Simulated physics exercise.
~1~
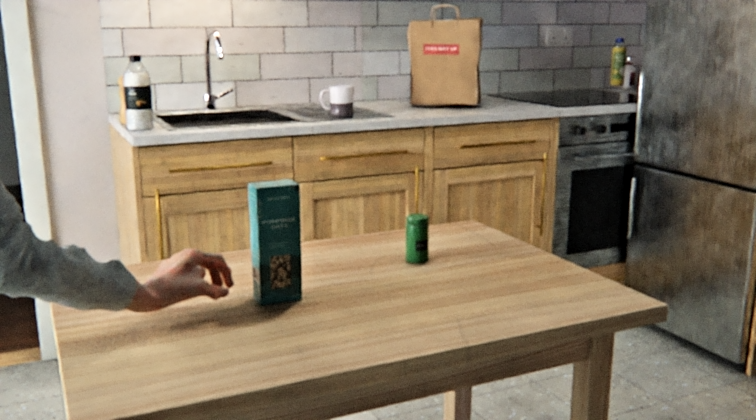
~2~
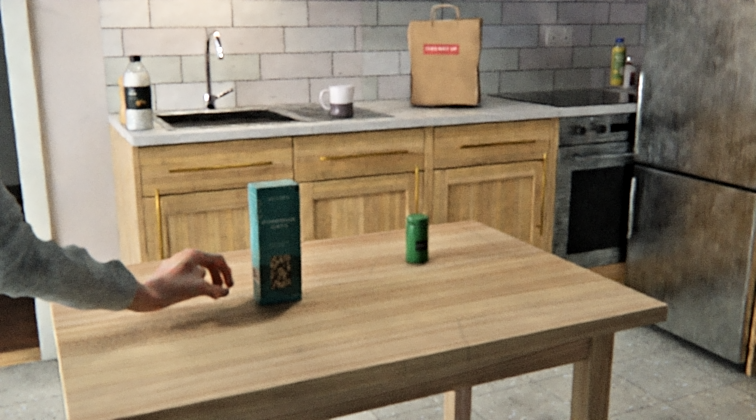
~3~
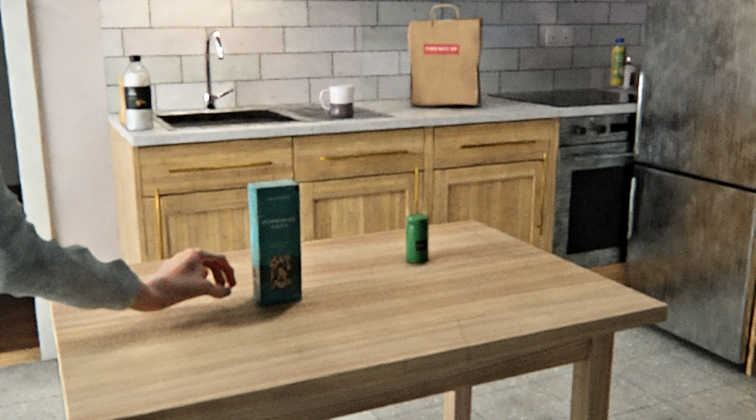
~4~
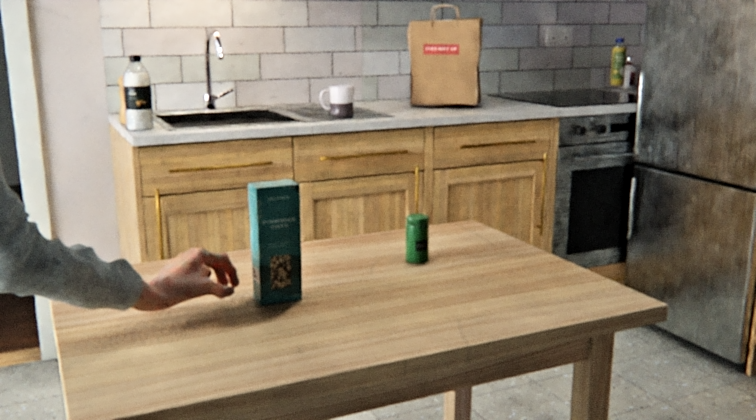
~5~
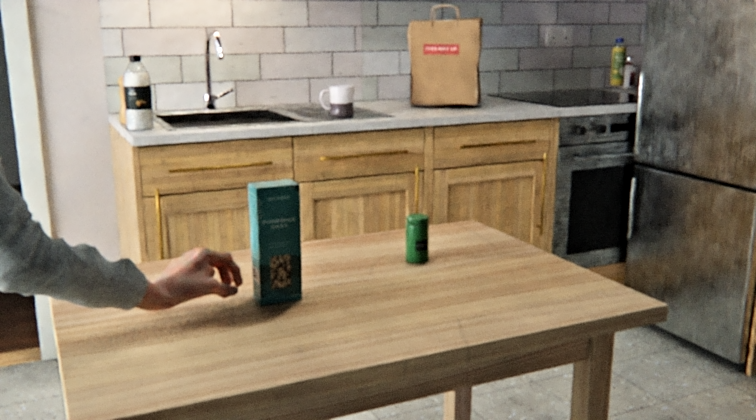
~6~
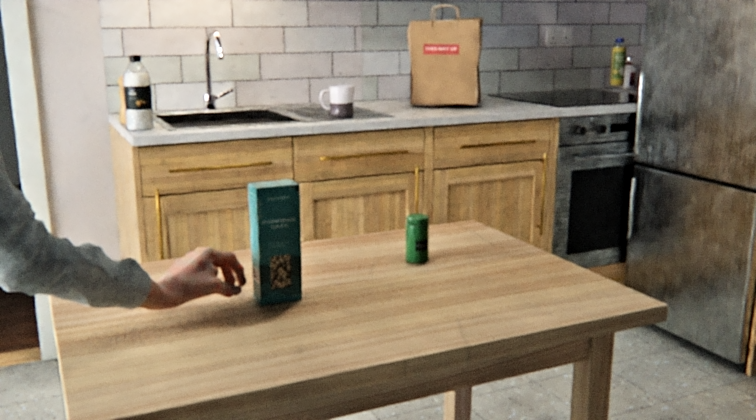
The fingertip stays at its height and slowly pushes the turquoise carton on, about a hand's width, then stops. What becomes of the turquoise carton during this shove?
Most likely it stays erect.
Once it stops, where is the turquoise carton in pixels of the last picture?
End position, last frame: About (339, 234).
Then, 0.70 s after the last picture, turquoise carton slid a little near (294, 240).
Then, 1.30 s after the last picture, turquoise carton slid about its own width near (319, 236).
At rest, moved from the start, turquoise carton. Seen from the same camera at the end, turquoise carton near (339, 234).
